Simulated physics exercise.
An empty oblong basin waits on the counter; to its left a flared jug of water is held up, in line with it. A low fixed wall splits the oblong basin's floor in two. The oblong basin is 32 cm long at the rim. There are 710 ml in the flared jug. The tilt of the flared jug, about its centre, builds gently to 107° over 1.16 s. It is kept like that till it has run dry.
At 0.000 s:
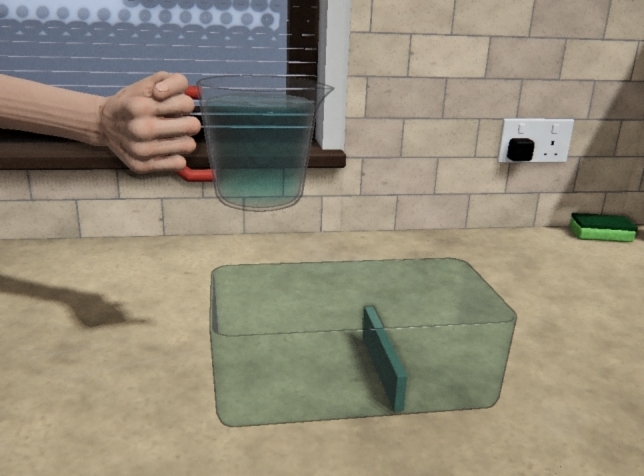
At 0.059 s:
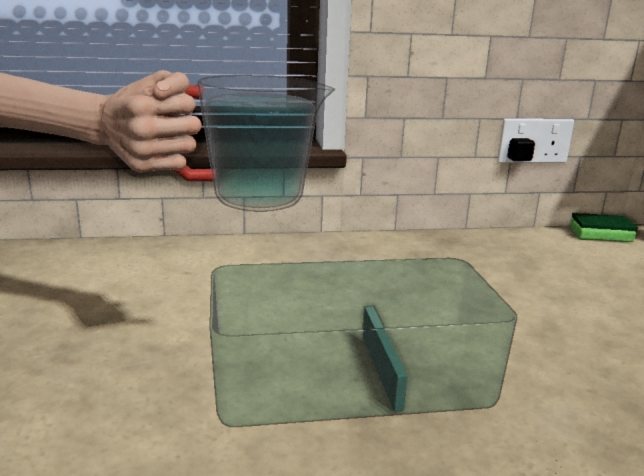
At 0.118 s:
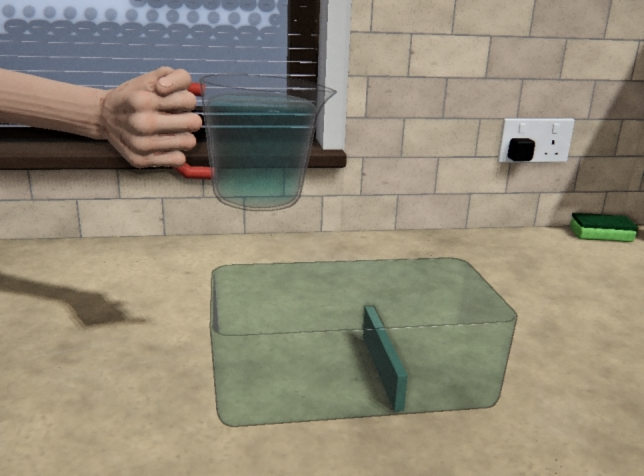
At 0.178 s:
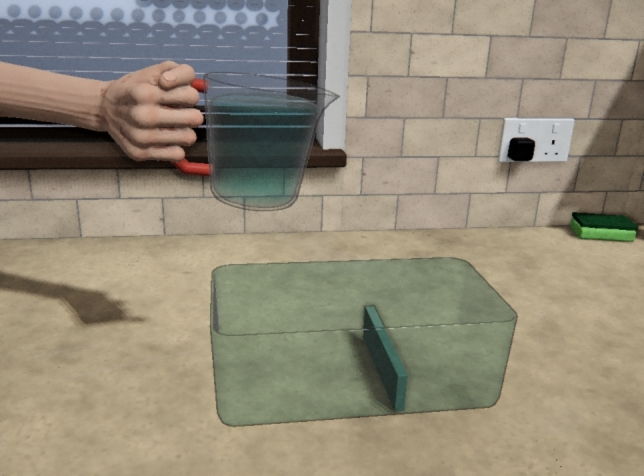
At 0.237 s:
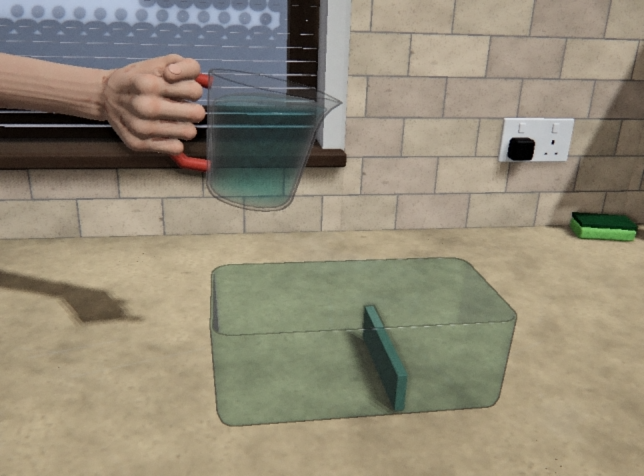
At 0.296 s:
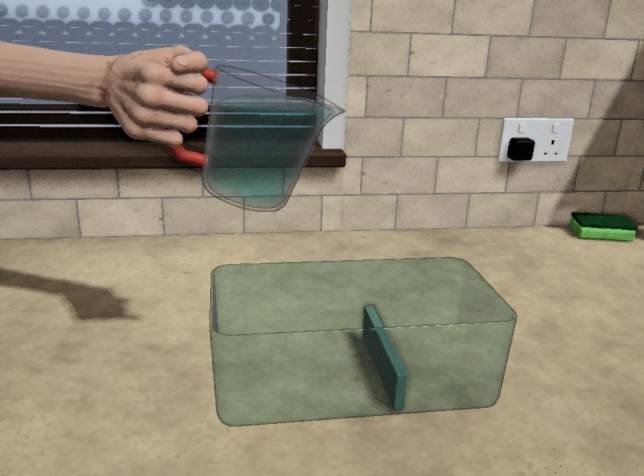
The clip shows a hand holding a flared jug of water by its red handle above a counter with an empty oblong basin, then gradually tilting the jug a little to the right while the basin stays still.
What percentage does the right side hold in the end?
The far part has some 52 per cent.
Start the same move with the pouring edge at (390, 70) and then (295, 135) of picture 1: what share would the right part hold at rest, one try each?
First 85, then 5 per cent.
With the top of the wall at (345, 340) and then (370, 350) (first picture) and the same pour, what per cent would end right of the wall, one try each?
First 90, then 70 per cent.
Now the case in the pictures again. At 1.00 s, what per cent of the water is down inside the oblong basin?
Some 68 per cent.
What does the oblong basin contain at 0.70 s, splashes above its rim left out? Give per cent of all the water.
Some 10 per cent.
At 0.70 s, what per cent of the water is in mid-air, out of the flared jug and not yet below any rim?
Near 22 in a hundred.
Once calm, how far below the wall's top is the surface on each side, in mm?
Left about 36 mm, right about 26 mm.
After 0.70 s the tilt is 71° and 68 per cent is still to pour, 1 is left of the wall and 9 right of it.
After 1.00 s the tilt is 102° and 14 per cent is still to pour, 20 is left of the wall and 48 right of it.
After 1.32 s the tilt is 107° and 0 per cent is still to pour, 46 is left of the wall and 51 right of it.
After 1.66 s the tilt is 107° and 0 per cent is still to pour, 46 is left of the wall and 52 right of it.
In the end 46 per cent lies left of the wall, 52 right of it and 2 outside.
